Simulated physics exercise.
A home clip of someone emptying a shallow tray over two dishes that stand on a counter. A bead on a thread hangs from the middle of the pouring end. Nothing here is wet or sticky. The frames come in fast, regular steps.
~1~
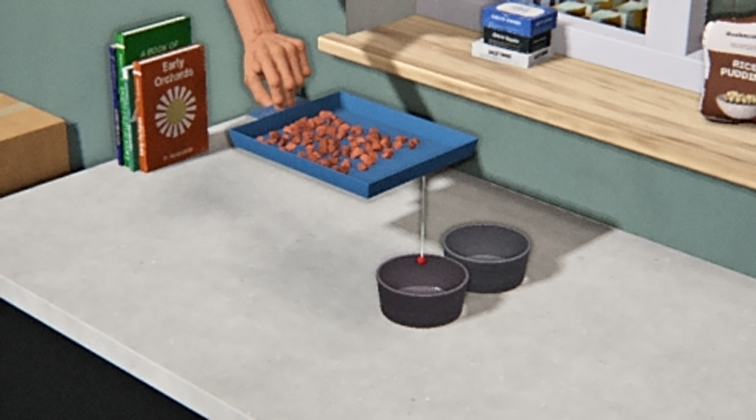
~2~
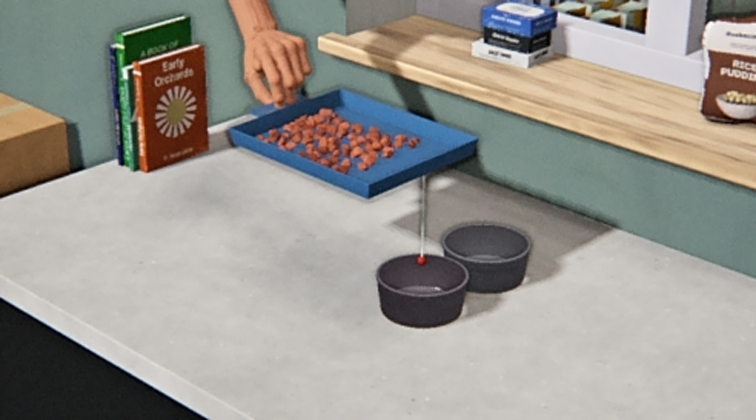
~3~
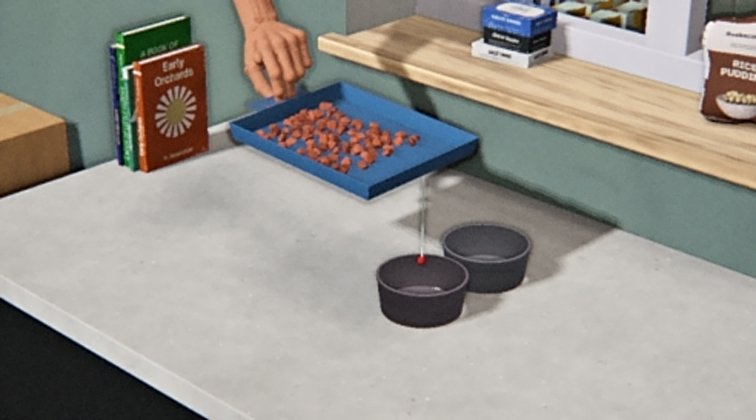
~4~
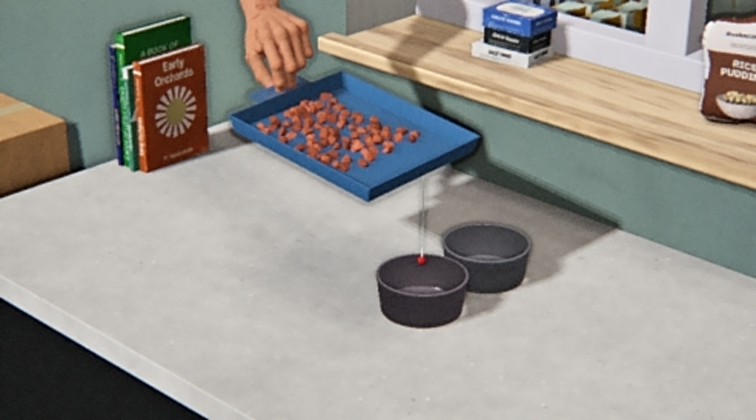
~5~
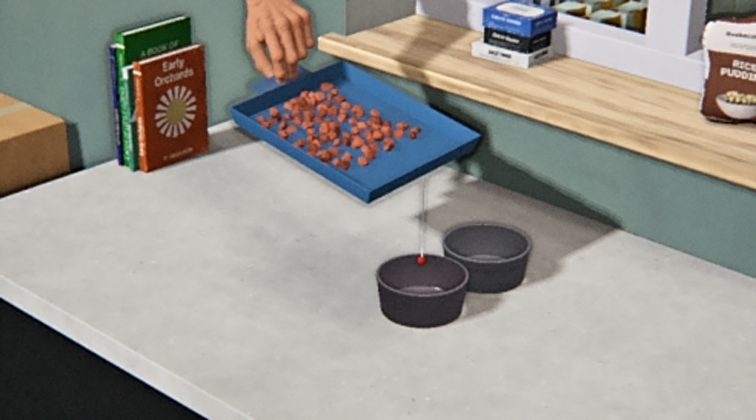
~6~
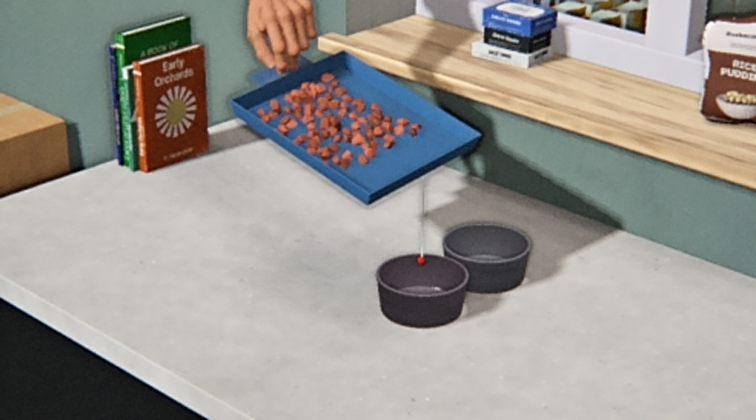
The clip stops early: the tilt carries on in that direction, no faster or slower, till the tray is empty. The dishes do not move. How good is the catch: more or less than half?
In the dishes lies only the smaller part of it.
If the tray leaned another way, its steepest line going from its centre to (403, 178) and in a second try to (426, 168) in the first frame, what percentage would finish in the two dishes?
In turn 20 and 40 in a hundred.
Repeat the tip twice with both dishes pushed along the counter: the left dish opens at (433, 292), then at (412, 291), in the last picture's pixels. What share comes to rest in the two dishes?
The first gives 40 %, the second 70 %.
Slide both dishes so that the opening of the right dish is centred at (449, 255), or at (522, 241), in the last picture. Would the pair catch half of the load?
One: Most of it. Two: The smaller part.
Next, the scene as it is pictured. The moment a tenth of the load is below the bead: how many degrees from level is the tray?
At about 80°.
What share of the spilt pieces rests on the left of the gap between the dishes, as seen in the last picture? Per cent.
It comes to 90 per cent or so.
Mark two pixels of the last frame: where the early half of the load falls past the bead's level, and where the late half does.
First near (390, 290), later near (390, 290).
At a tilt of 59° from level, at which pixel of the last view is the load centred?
At about (379, 176).
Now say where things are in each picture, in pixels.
Corners of the pouring end near (368, 181) and (472, 138), level; middle of the load near (333, 143), bits of crushed brick; left dish near (456, 303); right dish near (519, 269); bead on its thread near (422, 260), in the first picture.
Corners of the pouring end near (368, 182) and (473, 138), level; middle of the load near (333, 141), in the second picture.
Corners of the pouring end near (368, 183) and (473, 137), tipped barely, lowest at the left corner; middle of the load near (333, 138), in the third picture.
Corners of the pouring end near (369, 186) and (474, 136), tipped a little, lowest at the left corner; middle of the load near (333, 132), in the fourth picture.
Corners of the pouring end near (369, 188) and (474, 135), tipped a little, lowest at the left corner; middle of the load near (334, 127), in the fifth picture.
Corners of the pouring end near (369, 190) and (475, 134), tipped a little, lowest at the left corner; middle of the load near (334, 121); left dish near (456, 303); right dish near (519, 269), in the sixth picture.
Shortly afterwards, tray tipped steeply; all but a few on the tray; only a few in the air.
Next, tray tipped right over; near half on the tray; only a few in the left dish; near a third outside both; near a quarter in the air.
Some moments later, tray tipped past a quarter turn; a little in the left dish; the bulk outside both.
In the end, tray tipped past a quarter turn; a little in the left dish; none at all in the right dish; the bulk outside both.
